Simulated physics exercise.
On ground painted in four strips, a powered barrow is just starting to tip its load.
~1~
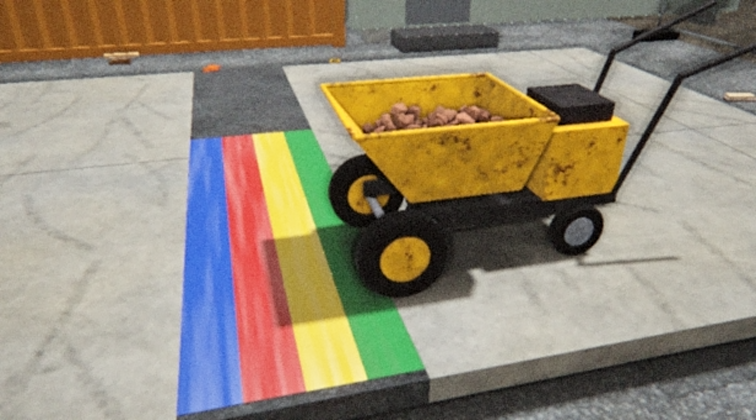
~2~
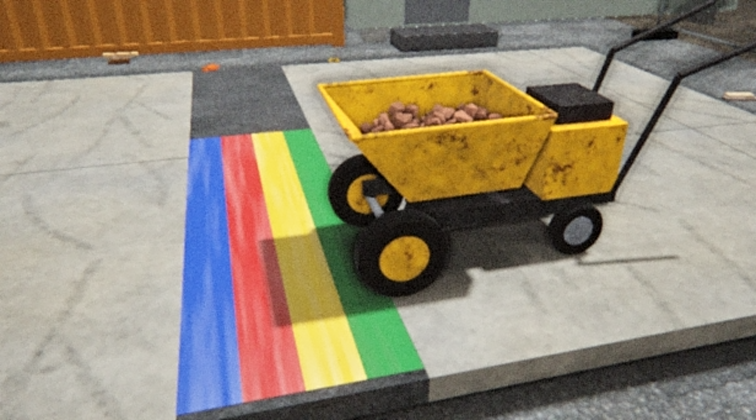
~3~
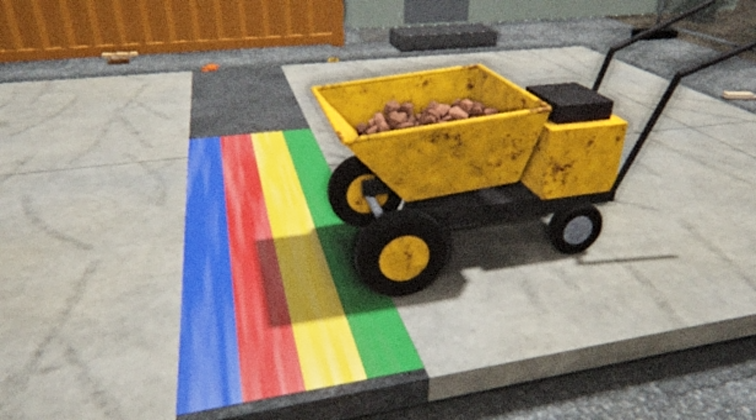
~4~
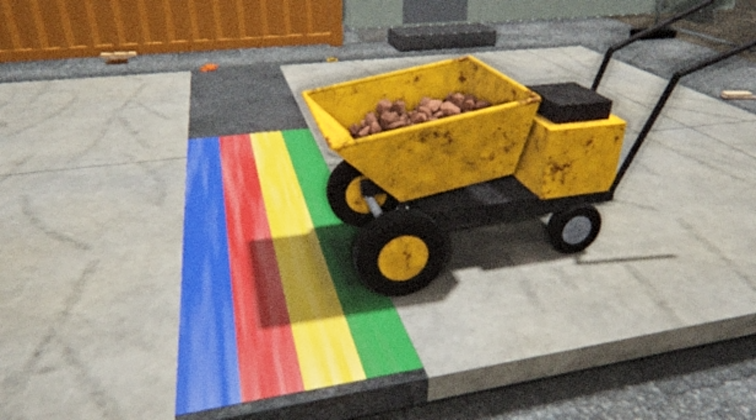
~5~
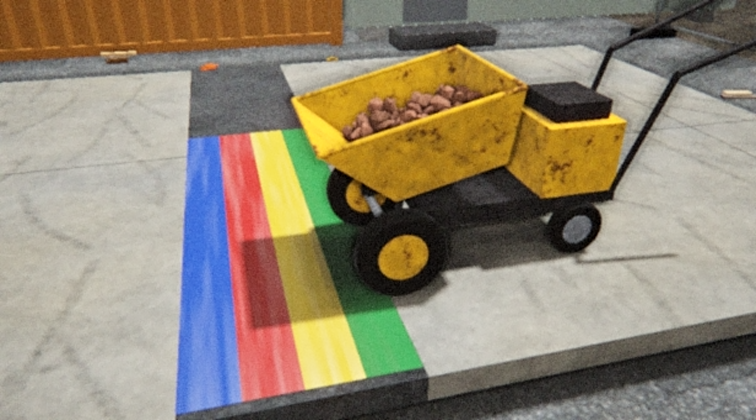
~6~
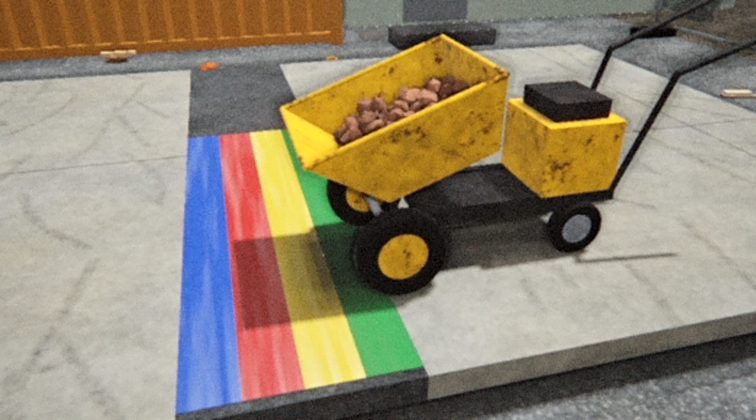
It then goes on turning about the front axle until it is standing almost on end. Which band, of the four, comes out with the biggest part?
The blue band comes out ahead.
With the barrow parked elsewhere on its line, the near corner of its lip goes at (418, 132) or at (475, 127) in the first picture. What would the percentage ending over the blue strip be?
You'd get around 10 in a hundred, then 0 in a hundred.
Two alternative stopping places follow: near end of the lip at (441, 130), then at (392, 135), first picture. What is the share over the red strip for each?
The first spot gives roughly 20 %; the second gives roughly 30 %.
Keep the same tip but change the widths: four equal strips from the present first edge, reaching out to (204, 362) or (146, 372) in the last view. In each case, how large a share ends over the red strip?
First case 10 per cent, second case 30 per cent.
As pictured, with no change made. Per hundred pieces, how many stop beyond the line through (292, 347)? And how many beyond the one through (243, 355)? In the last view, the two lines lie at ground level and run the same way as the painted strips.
In order: 70 per cent, then 60 per cent.
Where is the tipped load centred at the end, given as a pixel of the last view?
I'd mark it at roughly (204, 276).
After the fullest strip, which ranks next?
That red strip.
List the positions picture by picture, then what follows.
In the first frame, lip of the skip (355, 138), level; top of the load (440, 123), lumps of rubble; green strip (378, 329); yellow strip (324, 338); red strip (268, 348); blue strip (209, 358).
In the second frame, lip of the skip (352, 139), level; top of the load (437, 121).
In the third frame, lip of the skip (344, 142), tipped barely; top of the load (445, 123).
In the fourth frame, lip of the skip (333, 148), tipped a little; top of the load (437, 119).
In the fifth frame, lip of the skip (320, 156), tipped a little; top of the load (440, 105).
In the sixth frame, lip of the skip (305, 168), tipped clearly; top of the load (446, 105); green strip (377, 327); yellow strip (323, 336); red strip (267, 346); blue strip (208, 356).
Just after the last frame, skip tipped steeply; every one in the skip.
A moment on, skip tipped right over; the larger part in the skip; about a tenth over the red strip; about a tenth over the blue strip.
Further on, skip tipped right over; roughly a third in the skip; about a tenth over the red strip; roughly a third over the blue strip; roughly a quarter off the paint.
When it is over, skip tipped right over; roughly a quarter in the skip; not one over the green strip; not one over the yellow strip; about a tenth over the red strip; roughly a third over the blue strip; roughly a quarter off the paint.
